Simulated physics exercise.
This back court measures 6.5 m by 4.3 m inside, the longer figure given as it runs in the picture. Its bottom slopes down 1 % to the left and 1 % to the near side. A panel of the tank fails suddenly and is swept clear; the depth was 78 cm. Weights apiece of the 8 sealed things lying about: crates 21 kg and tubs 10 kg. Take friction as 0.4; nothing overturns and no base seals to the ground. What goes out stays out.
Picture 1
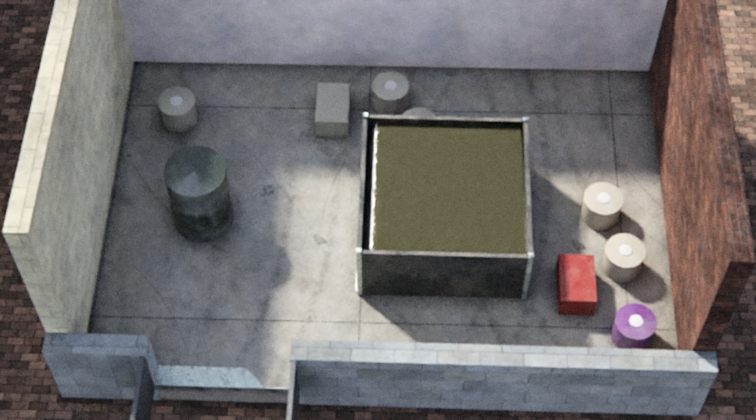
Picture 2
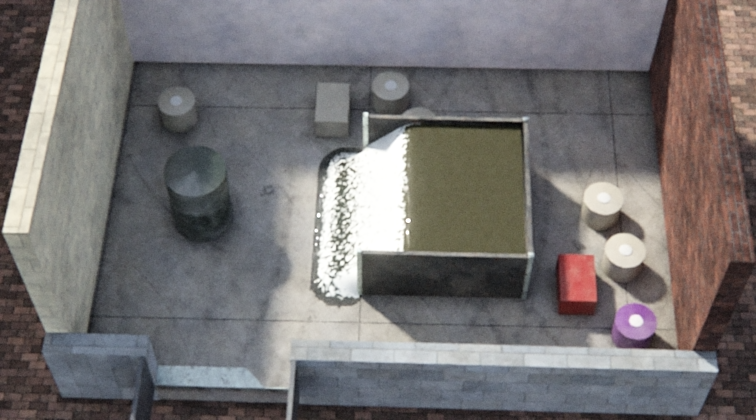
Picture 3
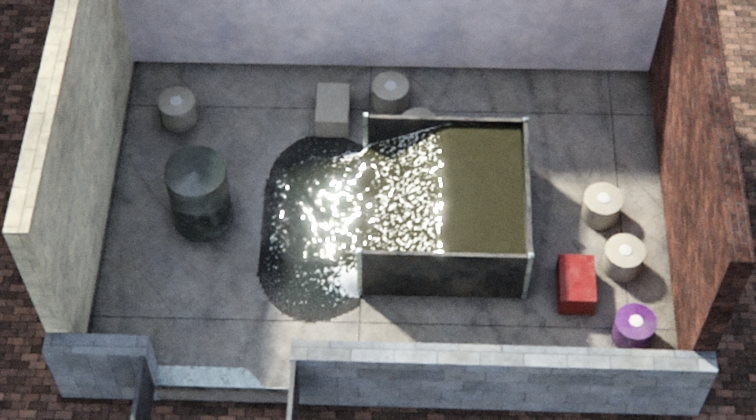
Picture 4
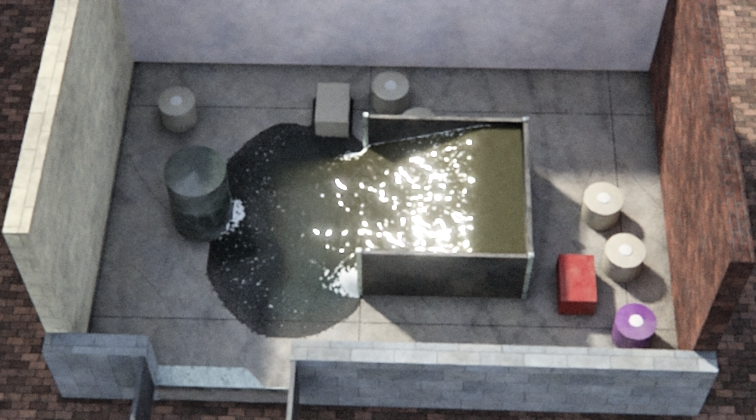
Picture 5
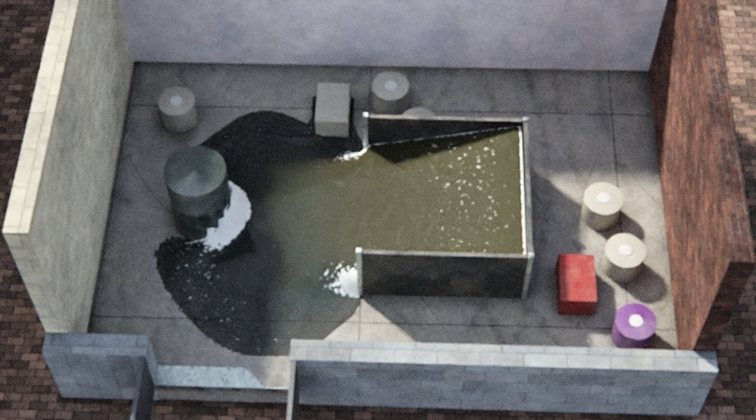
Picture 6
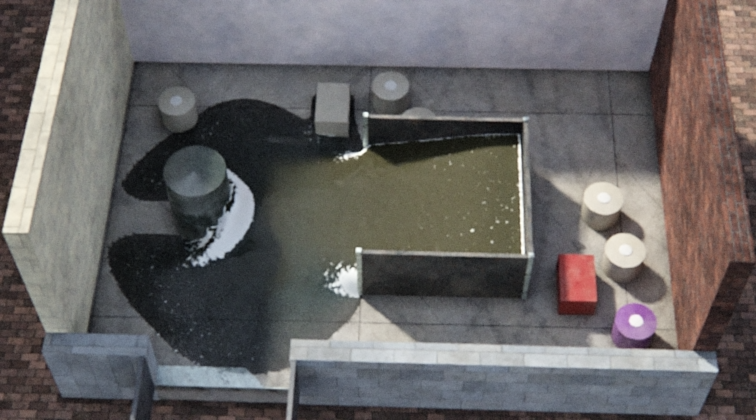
Murky water pours from the tank's open left side and spreads around a large dark cylinder.
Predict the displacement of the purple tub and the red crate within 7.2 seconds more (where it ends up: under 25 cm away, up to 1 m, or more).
The purple tub barely shifts; the red crate holds its place.
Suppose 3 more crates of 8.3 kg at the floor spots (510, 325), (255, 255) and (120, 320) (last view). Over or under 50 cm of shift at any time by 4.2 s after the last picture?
In turn: Under, more, more.
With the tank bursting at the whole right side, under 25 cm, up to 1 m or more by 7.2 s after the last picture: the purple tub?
In that case the purple tub gets carried off.
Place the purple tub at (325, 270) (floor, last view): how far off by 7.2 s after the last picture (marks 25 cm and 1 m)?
It travels far.
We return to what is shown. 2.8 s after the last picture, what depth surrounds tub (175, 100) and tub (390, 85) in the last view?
About 21 and 4 cm.
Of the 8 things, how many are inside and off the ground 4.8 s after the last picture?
At that moment 2.
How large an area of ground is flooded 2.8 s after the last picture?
Some 18 m2.
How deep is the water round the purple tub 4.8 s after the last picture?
About 0 cm.
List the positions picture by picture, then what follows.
In the first picture, the purple tub at (636, 321), on the bottom; the red crate at (578, 277), on the bottom; water covers 3.2 m2; 0 of 8 have shifted.
In the second picture, the purple tub at (636, 321), on the bottom; the red crate at (578, 277) rests on the ground; water covers 4.4 m2; 0 of 8 have shifted.
In the third picture, the purple tub at (636, 321), on the bottom; the red crate at (578, 277), on the bottom; water covers 5.8 m2; 0 of 8 have shifted.
In the fourth picture, the purple tub at (636, 321) rests on the ground; the red crate at (578, 277), on the bottom; 7.5 m2 under water; 0 of 8 have shifted.
In the fifth picture, the purple tub at (636, 321), on the bottom; the red crate at (578, 277), on the bottom; water covers 9.1 m2; 0 of 8 have shifted.
In the sixth picture, the purple tub at (636, 321), on the bottom; the red crate at (578, 277), on the bottom; 11.0 m2 under water; 0 of 8 have shifted.
Then, 0.9 s after the last picture the purple tub is near (636, 321), 0.0 m from its start, aground; the red crate is near (578, 277), 0.0 m from its start, aground; 0 of 8 are out; 1 afloat.
Then, 2.8 s after the last picture the purple tub is near (636, 321), 0.0 m from its start, aground; the red crate is near (578, 277), 0.0 m from its start, aground; 0 of 8 are out; 1 afloat.
Then, 4.8 s after the last picture the purple tub is near (636, 321), 0.0 m from its start, aground; the red crate is near (578, 277), 0.0 m from its start, aground; 0 of 8 are out; 2 afloat.
Then, 7.2 s after the last picture the purple tub is near (636, 322), 0.0 m from its start, afloat; the red crate is near (578, 277), 0.0 m from its start, aground; 0 of 8 are out; 2 afloat.
